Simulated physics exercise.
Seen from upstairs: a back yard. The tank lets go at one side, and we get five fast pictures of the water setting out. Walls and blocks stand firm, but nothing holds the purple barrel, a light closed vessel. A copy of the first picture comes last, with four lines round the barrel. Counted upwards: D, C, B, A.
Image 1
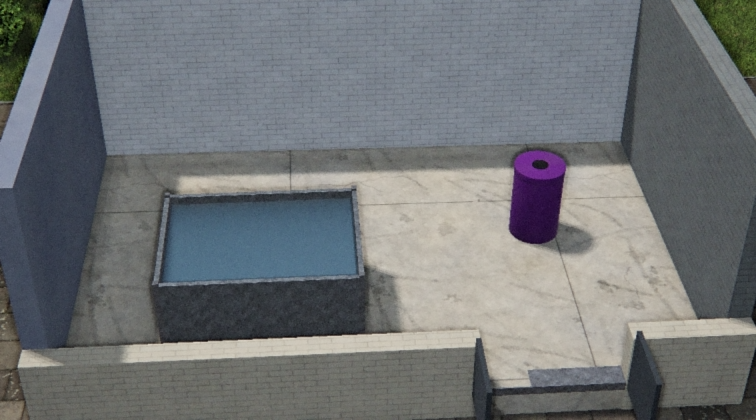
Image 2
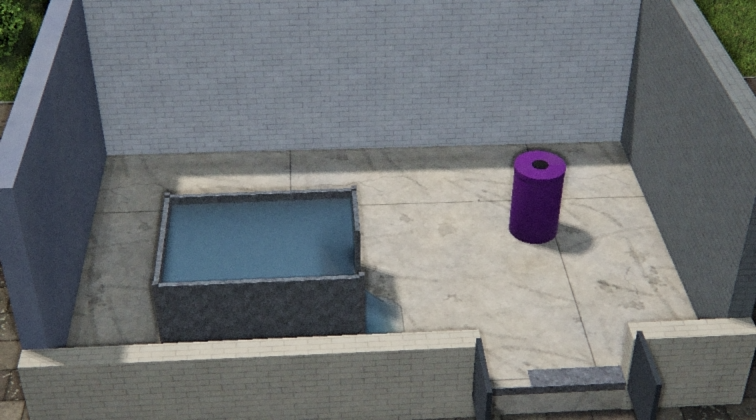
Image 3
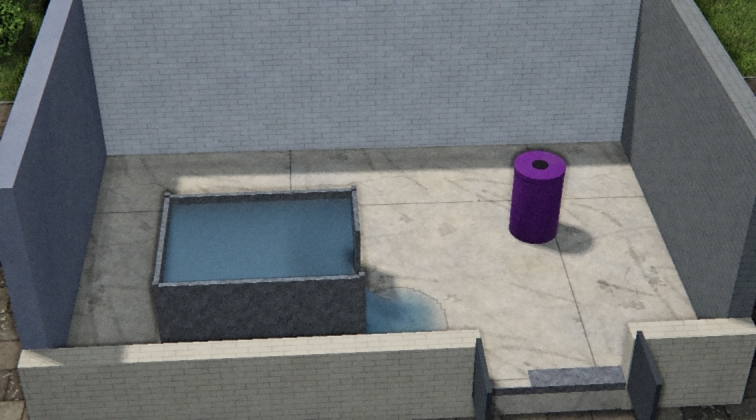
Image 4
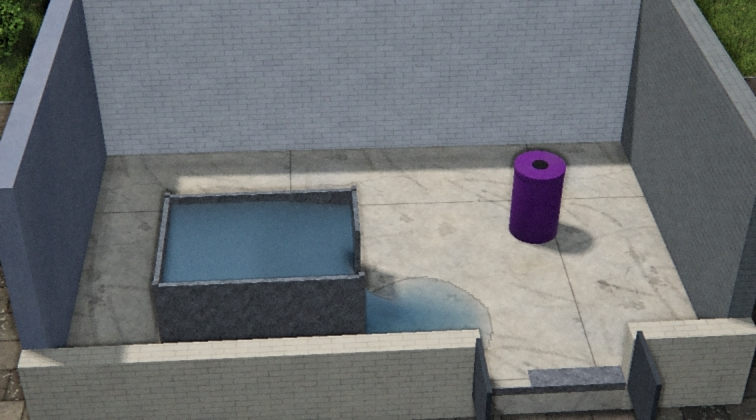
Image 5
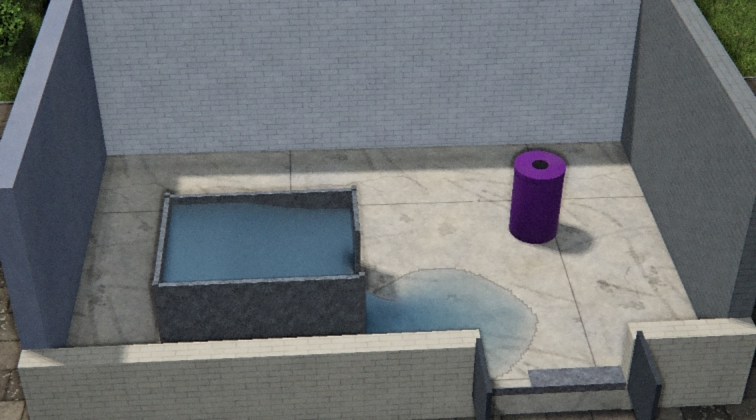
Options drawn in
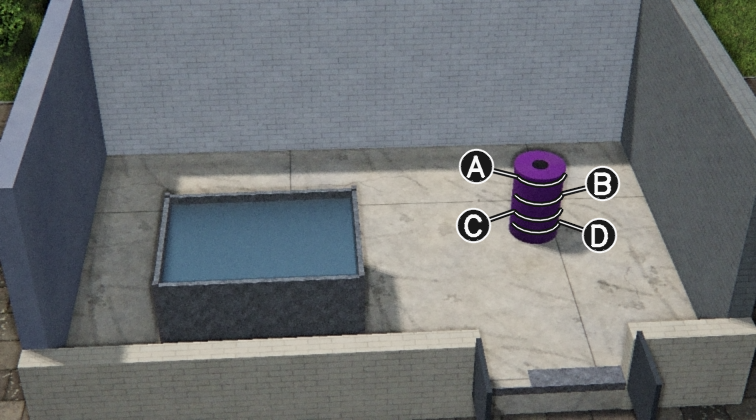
Water ran out of the right side of a full stone tank in a walled back yard and spread across the paving in a growing puddle, while a purple barrel stood still nearby.
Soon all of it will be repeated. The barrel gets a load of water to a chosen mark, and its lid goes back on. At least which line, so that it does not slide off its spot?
The answer is level D.
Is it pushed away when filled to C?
No.
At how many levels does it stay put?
All of the four.
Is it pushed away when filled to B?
No.
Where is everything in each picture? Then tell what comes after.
Lid of the purple barrel at (539, 165); tank full, its middle at (261, 241); open gate at (553, 330).
Water covers 2 % of the ground and is seen nearest the barrel at (383, 300).
Water covers 4 % of the ground and is seen nearest the barrel at (419, 296).
Water covers 6 % of the ground and is seen nearest the barrel at (462, 295).
Lid of the purple barrel at (539, 165); water covers 9 % of the ground and is seen nearest the barrel at (483, 282).
On the marked copy, A at (544, 185); B at (542, 204); C at (540, 220); D at (539, 232); from the bottom up D, C, B, A.
With A, it does not move.
With B, it does not move.
With C, it does not move.
With D, it does not move.
